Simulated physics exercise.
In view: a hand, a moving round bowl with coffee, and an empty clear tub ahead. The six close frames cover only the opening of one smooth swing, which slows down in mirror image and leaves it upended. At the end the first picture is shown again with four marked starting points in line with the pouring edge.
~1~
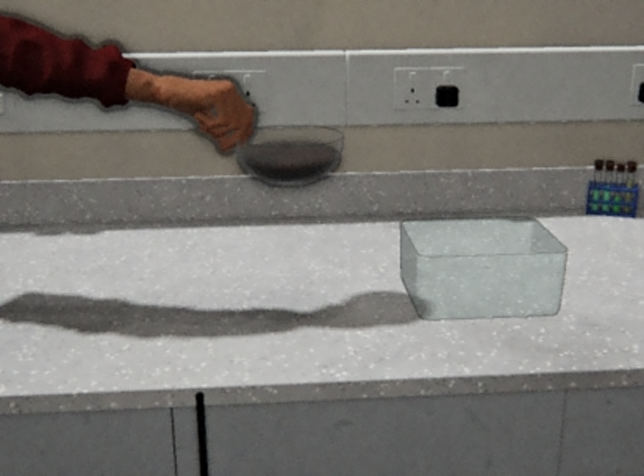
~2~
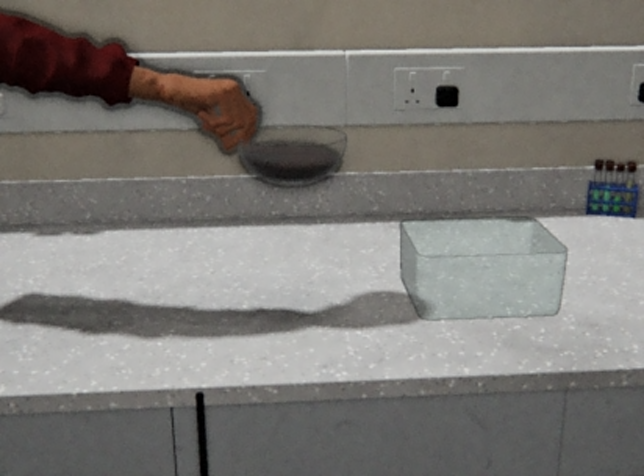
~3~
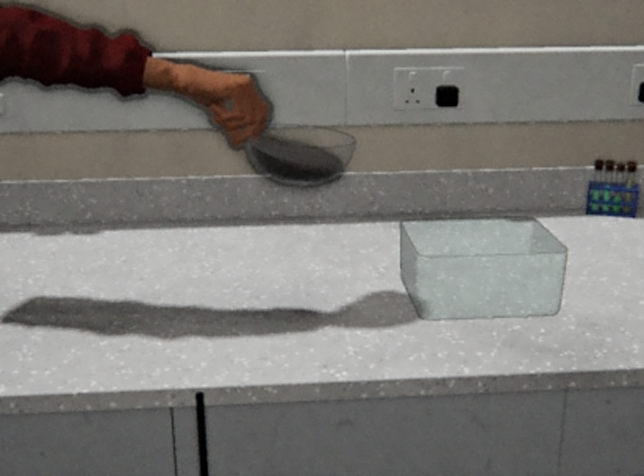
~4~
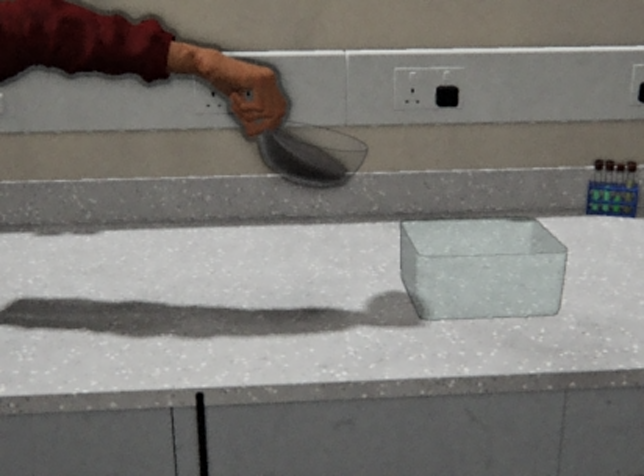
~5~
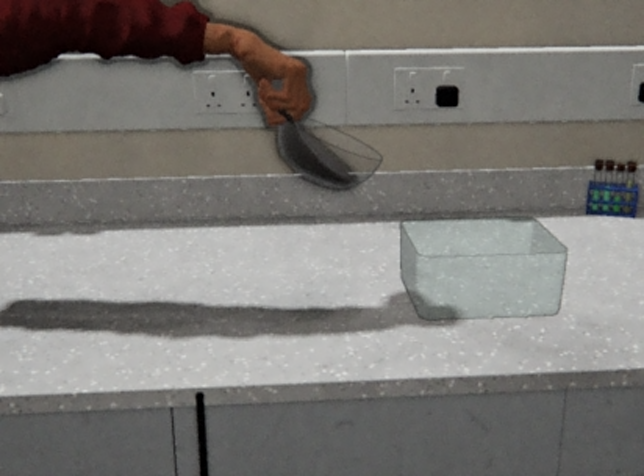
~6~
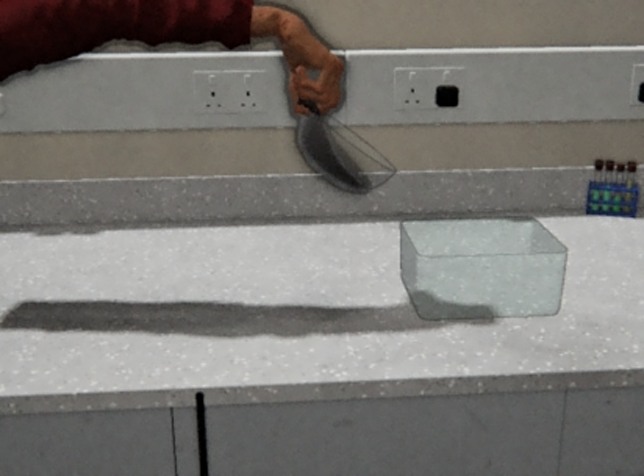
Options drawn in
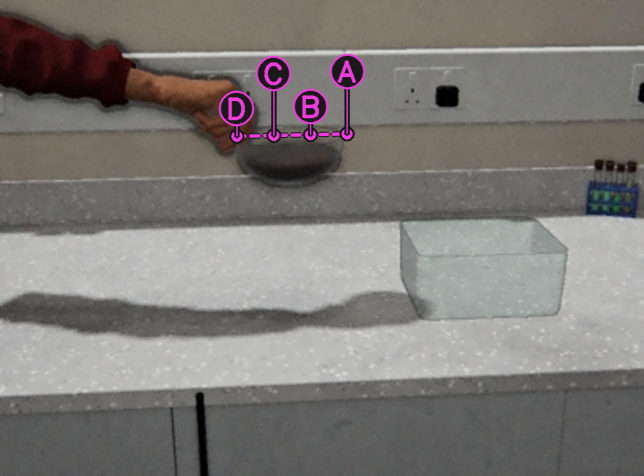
Round clear bowl of dark coffee moving right and tilting steadily in a red-sleeved person's hand above a worktop with an empty tub.
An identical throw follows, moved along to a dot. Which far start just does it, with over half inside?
B.
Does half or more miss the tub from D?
Yes, that goes wrong.
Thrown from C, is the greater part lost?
Yes.
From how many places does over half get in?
Two.
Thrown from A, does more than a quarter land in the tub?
Yes.
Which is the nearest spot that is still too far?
Here it is spot C.
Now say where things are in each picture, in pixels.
The first picture shows upright, lip at (342, 134); tub from (416, 319) to (559, 313); nothing has left yet.
The second picture shows upright, lip at (345, 134); nothing has left yet.
The third picture shows tipped about 5°, lip at (354, 138); nothing has left yet.
The fourth picture shows tipped about 13°, lip at (366, 145); nothing has left yet.
The fifth picture shows tipped about 24°, lip at (381, 155); coffee is over the rim, down to (291, 118).
The sixth picture shows tipped about 37°, lip at (395, 167); coffee is over the rim, down to (318, 112).
In magenta, A at (347, 133); B at (310, 134); C at (273, 135); D at (236, 136).
If A is chosen, about 83 % lands in the tub, 8 % falls short and 10 % goes beside or beyond.
If B is chosen, about 66 % lands in the tub, 20 % falls short and 14 % goes beside or beyond.
If C is chosen, about 32 % lands in the tub, 61 % falls short and 7 % goes beside or beyond.
If D is chosen, about 6 % lands in the tub, 90 % falls short and 4 % goes beside or beyond.
